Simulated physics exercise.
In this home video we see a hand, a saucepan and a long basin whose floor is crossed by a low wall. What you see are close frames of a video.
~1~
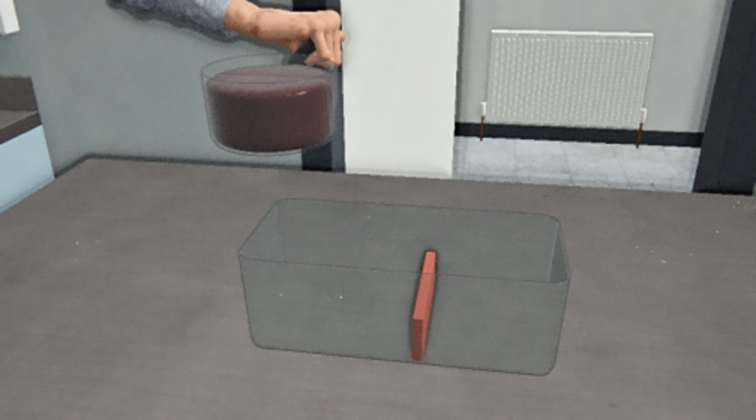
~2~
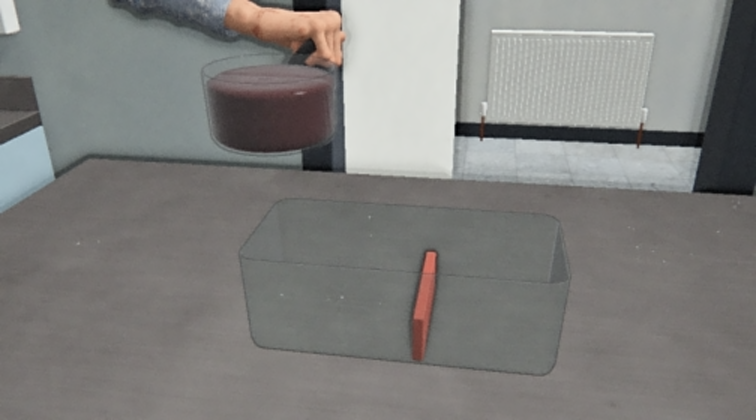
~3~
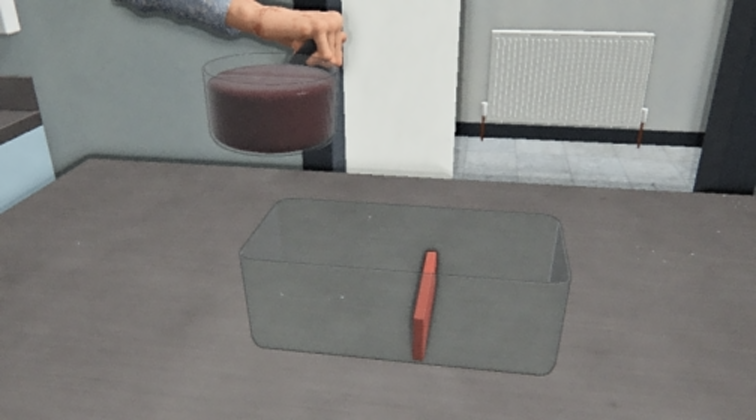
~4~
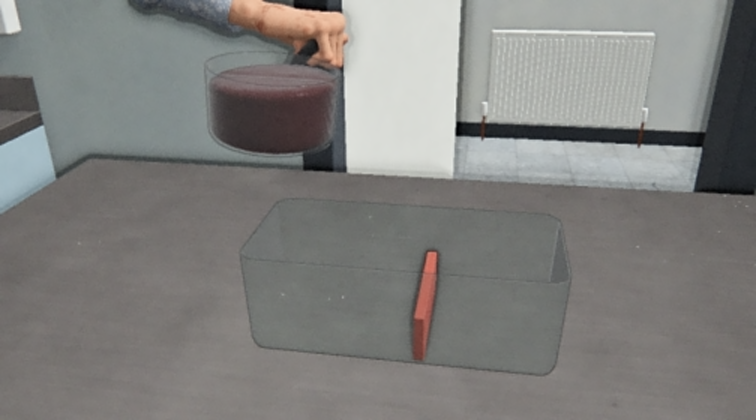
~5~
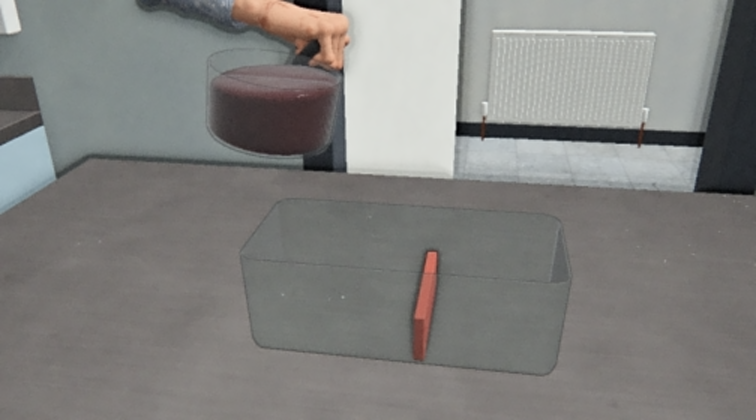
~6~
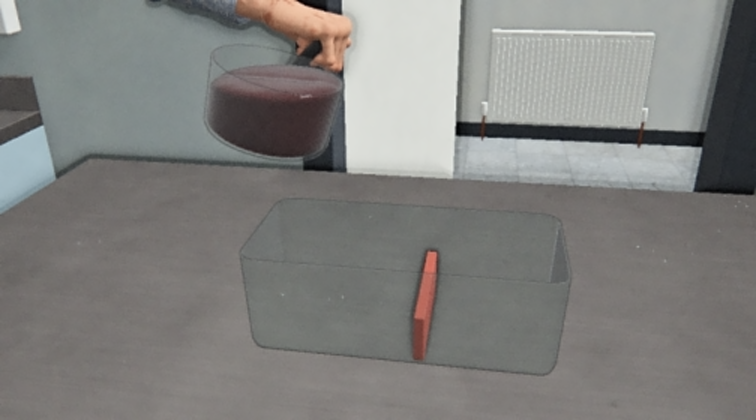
The video shows a hand holding a clear saucepan of dark red wine above and behind a long, transparent basin with a low red wall across its floor, then gradually tilting the pan slightly to the right.
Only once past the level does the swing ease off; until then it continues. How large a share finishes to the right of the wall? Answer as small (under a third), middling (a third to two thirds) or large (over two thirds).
Small, under a third.
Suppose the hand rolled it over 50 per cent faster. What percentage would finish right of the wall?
Near 5 %.
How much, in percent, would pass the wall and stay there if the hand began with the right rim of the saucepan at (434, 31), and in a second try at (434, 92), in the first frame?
Around 95 percent first, around 95 percent second.
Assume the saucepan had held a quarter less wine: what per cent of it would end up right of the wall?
I'd reckon close to 0 %.
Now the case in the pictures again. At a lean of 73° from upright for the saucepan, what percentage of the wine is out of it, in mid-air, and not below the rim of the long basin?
Near 35 %.
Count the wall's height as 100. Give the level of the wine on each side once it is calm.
50 left, 10 right, give or take.
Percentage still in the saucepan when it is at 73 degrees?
Remaining share, estimated: 50 %.
A moment on, the saucepan is tipped part way and 51 per cent is still to pour, 13 is left of the wall and 0 right of it.
Next, the saucepan is tipped on its side and 11 per cent is still to pour, 68 is left of the wall and 10 right of it.
Then the saucepan is tipped right over and 1 per cent is still to pour, 84 is left of the wall and 11 right of it.
Later the saucepan is tipped right over and 0 per cent is still to pour, 87 is left of the wall and 11 right of it.
Finally, 87 per cent lies left of the wall, 11 right of it and 1 outside.
